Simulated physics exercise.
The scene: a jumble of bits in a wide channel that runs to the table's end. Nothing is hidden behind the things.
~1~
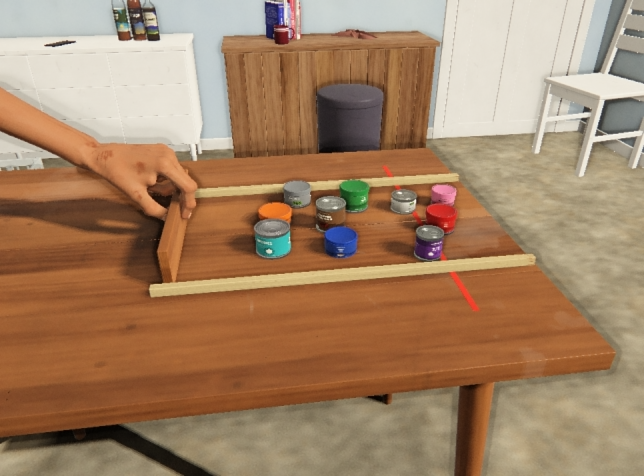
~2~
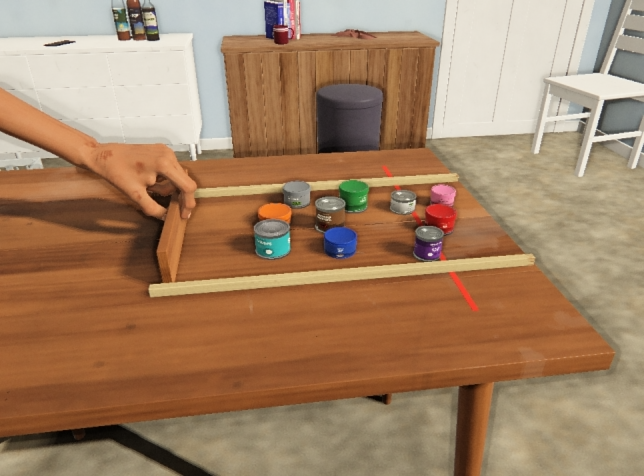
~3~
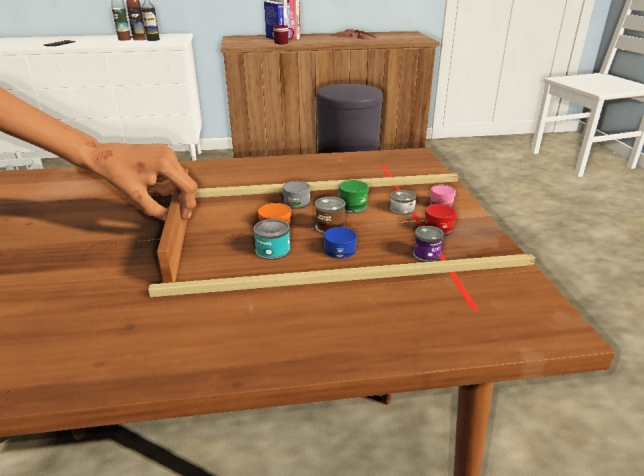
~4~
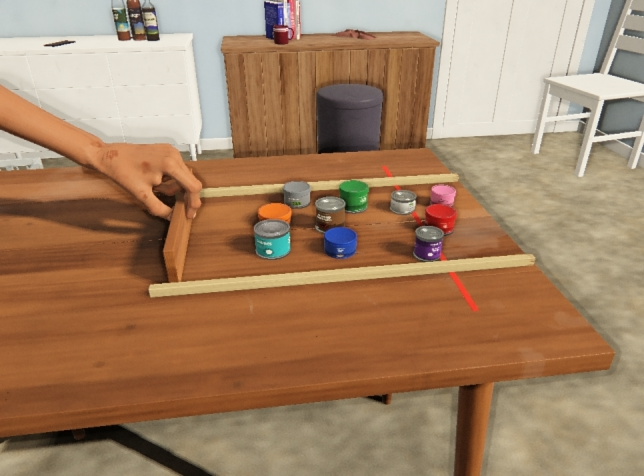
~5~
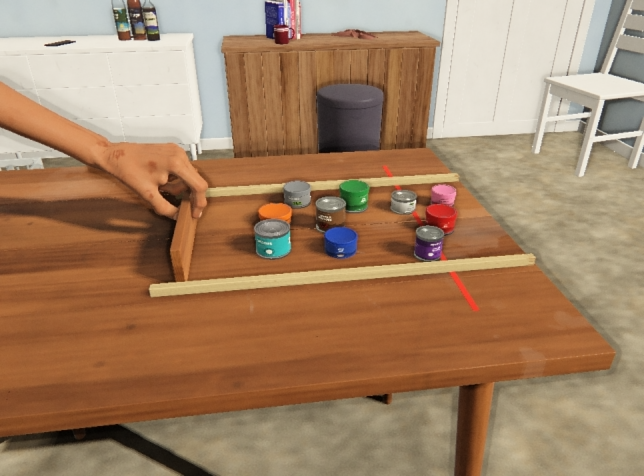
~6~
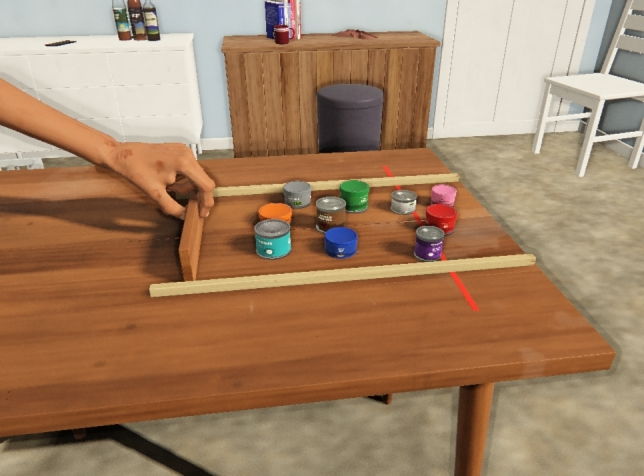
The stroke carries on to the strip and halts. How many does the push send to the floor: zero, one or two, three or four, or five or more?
Here the number that fall off is zero.
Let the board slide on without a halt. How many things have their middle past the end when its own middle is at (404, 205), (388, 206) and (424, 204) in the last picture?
Place by place, 0, 0 and 0.
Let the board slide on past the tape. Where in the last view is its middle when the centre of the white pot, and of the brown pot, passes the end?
About (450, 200), and (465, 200) for the other.
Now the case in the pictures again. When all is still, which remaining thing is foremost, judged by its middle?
It is the pink tin.
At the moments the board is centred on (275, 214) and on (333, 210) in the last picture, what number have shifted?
By then 2, and 6.
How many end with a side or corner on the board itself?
In contact: 3.
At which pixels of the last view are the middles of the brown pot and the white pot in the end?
First (451, 211), then (457, 204).
Early on, none off yet; pink tin at rest near (443, 197); red tin at rest near (440, 220); white pot at rest near (404, 202).
Finally, the number that fall off is zero.
